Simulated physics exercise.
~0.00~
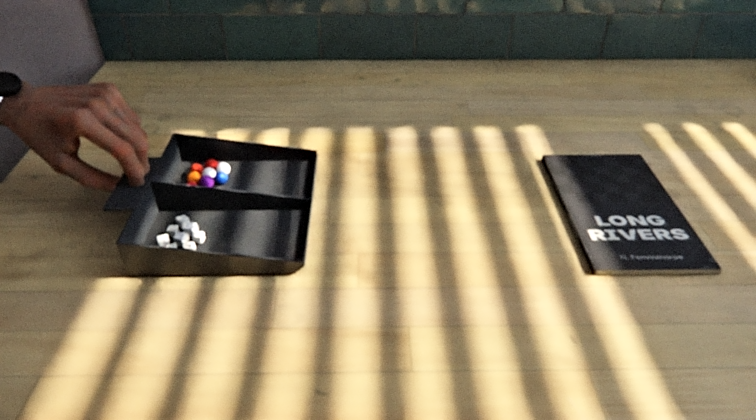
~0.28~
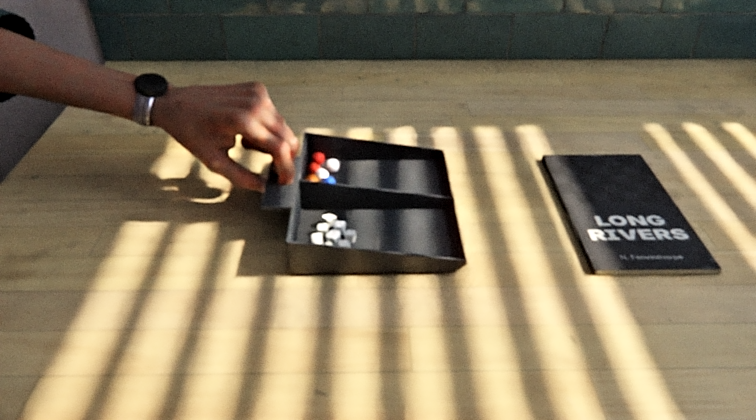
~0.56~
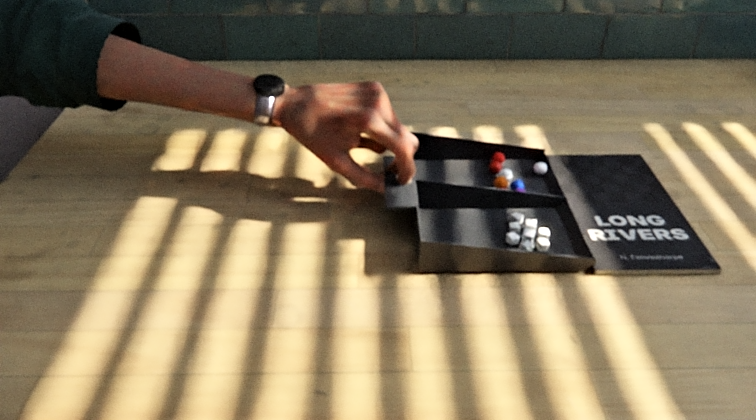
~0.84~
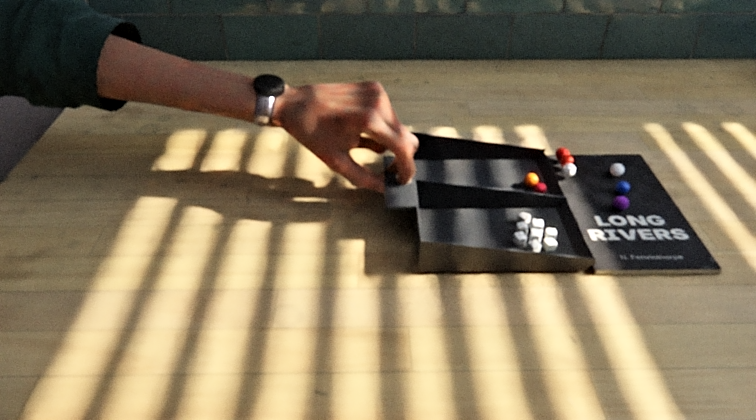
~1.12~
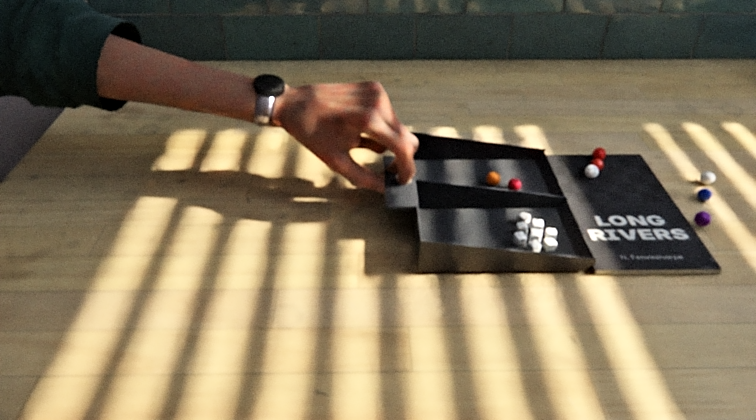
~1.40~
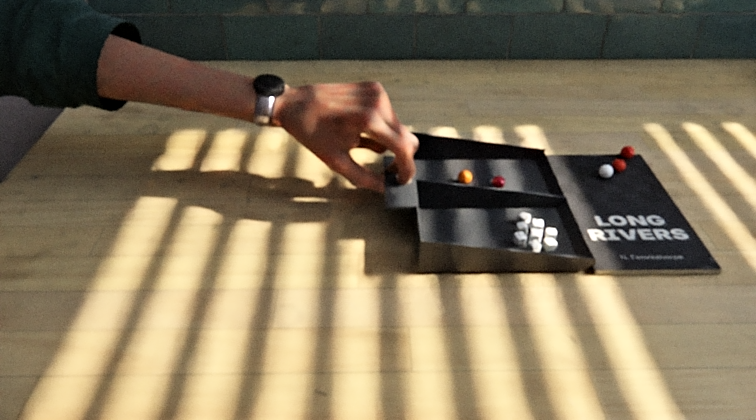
At first, a hand grips the left end of a shallow black tray with two compartments, colored balls in the far one and small white pieces in the near one, while a dark book titled Long Rivers lies to the right. The hand slides the tray rightward across the sunlit wooden table until it stops against the book. The contents shift toward the right rim, and several balls roll out over the book. Some continue past it and out of view. At the end, the white pieces remain inside, two balls stay in the tray, and a few rest on the book.
